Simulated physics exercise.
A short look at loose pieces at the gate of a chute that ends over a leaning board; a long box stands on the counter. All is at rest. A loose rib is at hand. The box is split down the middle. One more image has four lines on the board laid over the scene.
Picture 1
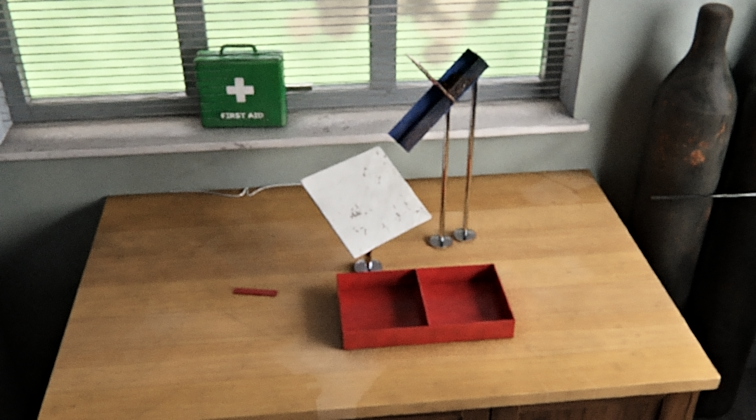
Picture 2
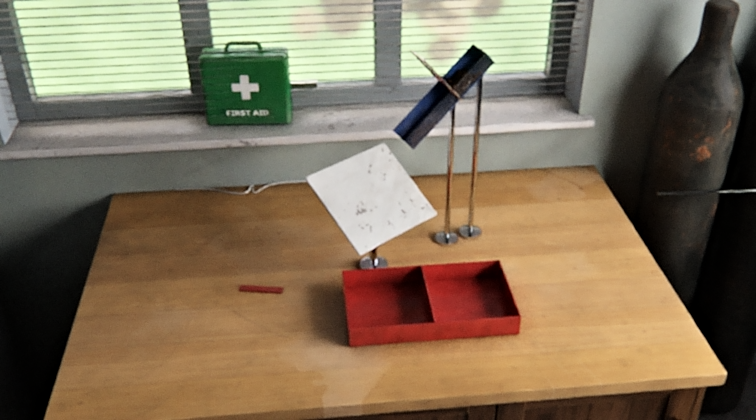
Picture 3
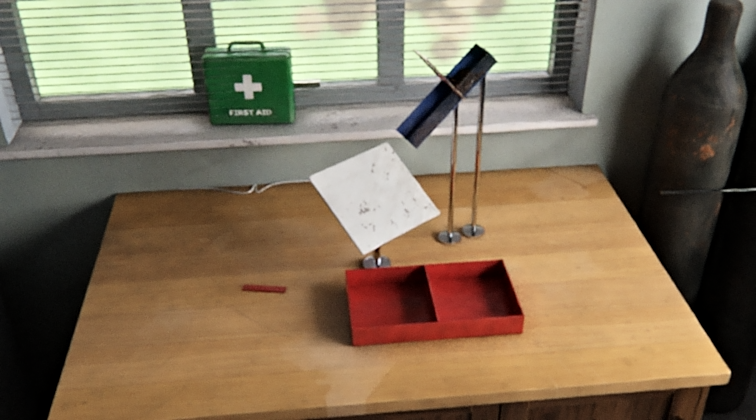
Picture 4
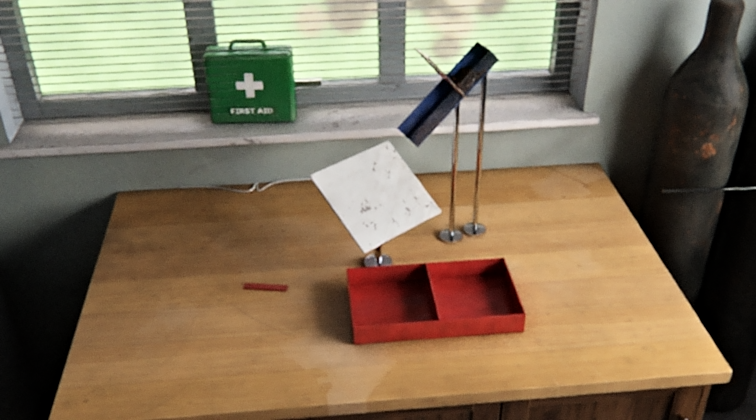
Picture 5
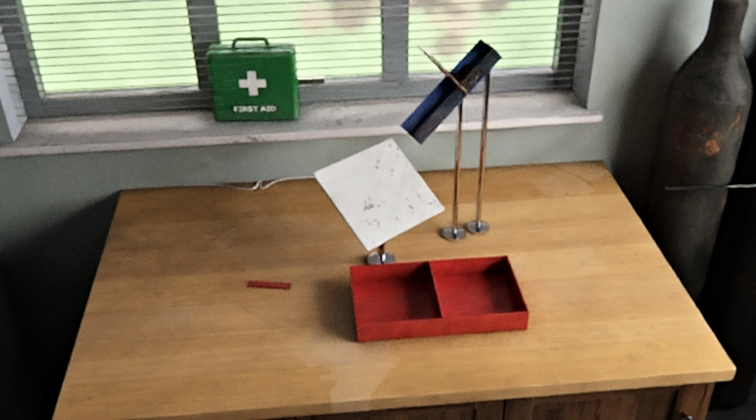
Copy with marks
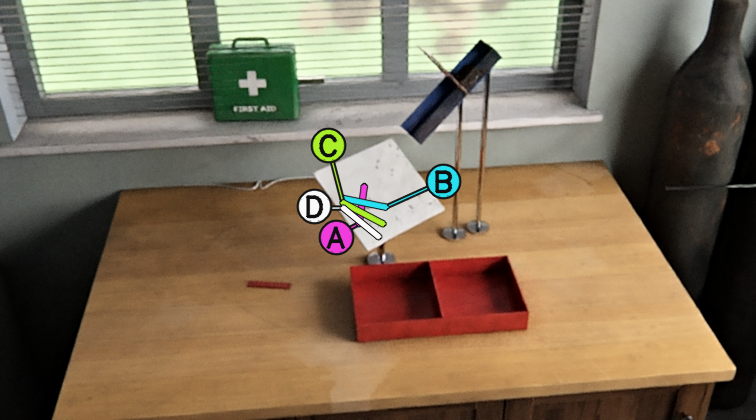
The view drifts slightly left over a still blue chute, tilted white board and divided red box.
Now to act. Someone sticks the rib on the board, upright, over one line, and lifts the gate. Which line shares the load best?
B works best here.
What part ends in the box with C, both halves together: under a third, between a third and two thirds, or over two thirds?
It is over two thirds.
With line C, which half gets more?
More lands on the left.
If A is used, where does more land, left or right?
Left.
On the marked copy, line A from (364, 186) to (359, 223); line B from (343, 198) to (385, 207); line C from (343, 202) to (383, 223); line D from (343, 207) to (378, 236).
For line A, of what is caught, the bulk in the left half, close to a quarter in the right.
For line B, of what is caught, close to half in the left half, close to half in the right.
For line C, of what is caught, the bulk in the left half, close to a quarter in the right.
For line D, of what is caught, the bulk in the left half, close to a quarter in the right.
